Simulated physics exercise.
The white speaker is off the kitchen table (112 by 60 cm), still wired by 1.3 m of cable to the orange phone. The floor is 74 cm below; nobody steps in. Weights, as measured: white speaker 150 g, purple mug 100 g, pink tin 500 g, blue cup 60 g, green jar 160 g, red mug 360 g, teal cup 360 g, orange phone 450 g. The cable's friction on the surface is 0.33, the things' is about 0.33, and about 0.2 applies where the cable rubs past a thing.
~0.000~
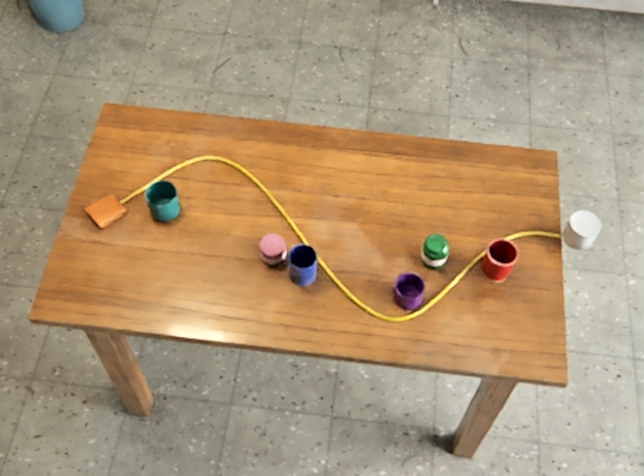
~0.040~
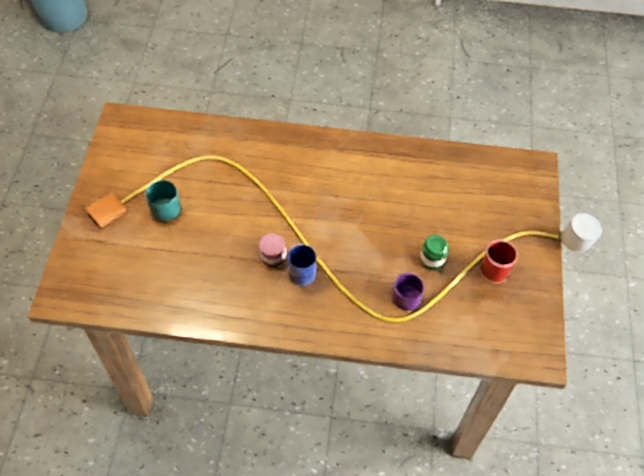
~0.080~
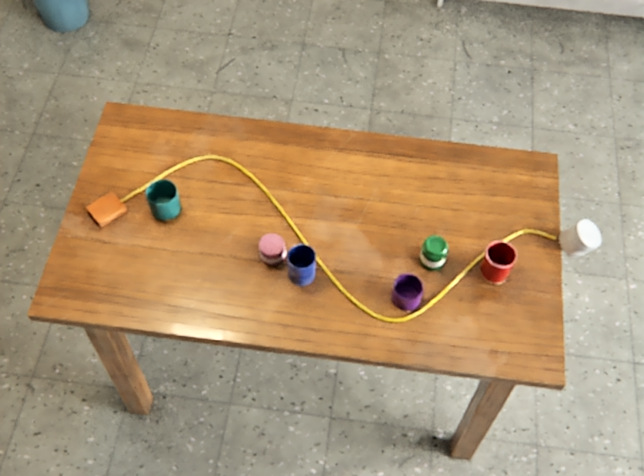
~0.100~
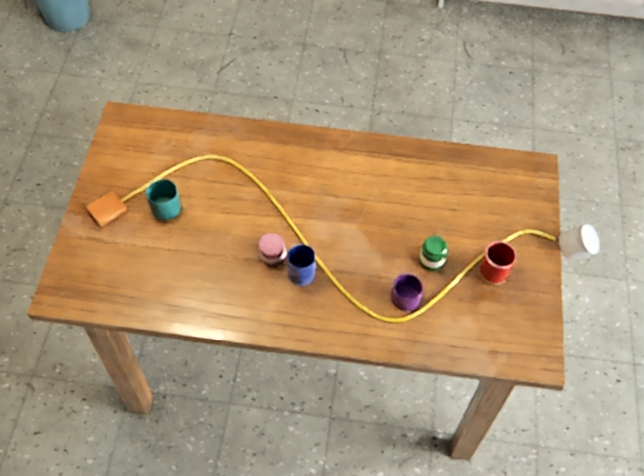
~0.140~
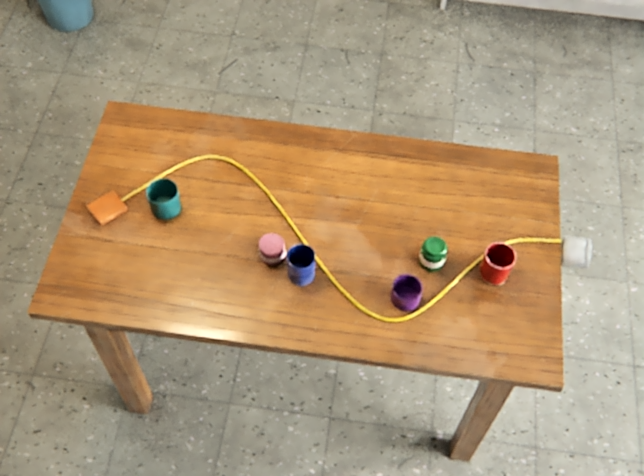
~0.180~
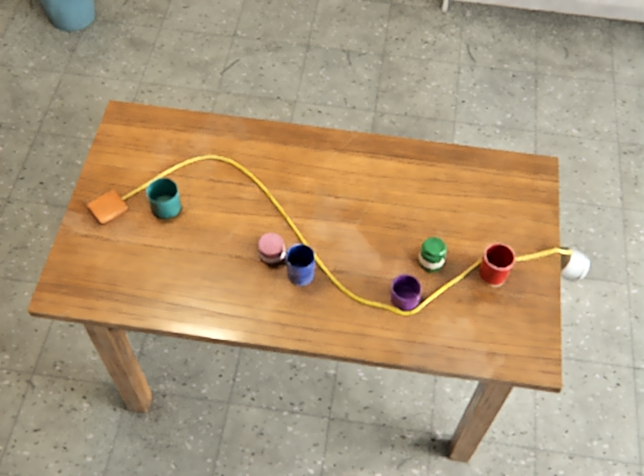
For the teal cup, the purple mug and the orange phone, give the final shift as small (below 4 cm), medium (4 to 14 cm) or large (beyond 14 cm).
Shifts - the teal cup small, the purple mug large, the orange phone small.
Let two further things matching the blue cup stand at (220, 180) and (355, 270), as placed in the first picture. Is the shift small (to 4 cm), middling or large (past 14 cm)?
Taking them in that order, the first shows a lot of movement and the second shows a medium amount of movement.
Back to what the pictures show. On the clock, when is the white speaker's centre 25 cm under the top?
It gets there at roughly 0.32 s.
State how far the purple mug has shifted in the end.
Net shift for the purple mug is 15 cm.
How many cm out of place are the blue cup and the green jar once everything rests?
Blue cup: 0 cm; green jar: 2 cm.
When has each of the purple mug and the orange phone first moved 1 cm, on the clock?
About: Purple mug 0.24 s, orange phone never.
At 0.4 s, the cable's tail end at (124, 200); purple mug 11 cm off its start, white speaker over the edge.
At 0.7 s, the cable's tail end at (124, 200); purple mug 17 cm off its start, white speaker over the edge, green jar 2 cm off its start.
At 0.9 s, the cable's tail end at (124, 200); purple mug 17 cm off its start at (404, 218), white speaker over the edge, green jar 2 cm off its start at (437, 236).
At 1.2 s, the cable's tail end at (124, 200); purple mug 17 cm off its start, green jar 2 cm off its start, white speaker over the edge.
At 2.4 s, the cable's tail end at (124, 200); purple mug 17 cm off its start at (404, 218), orange phone 0 cm off its start at (108, 205), teal cup 0 cm off its start at (162, 191), green jar 2 cm off its start at (437, 236).
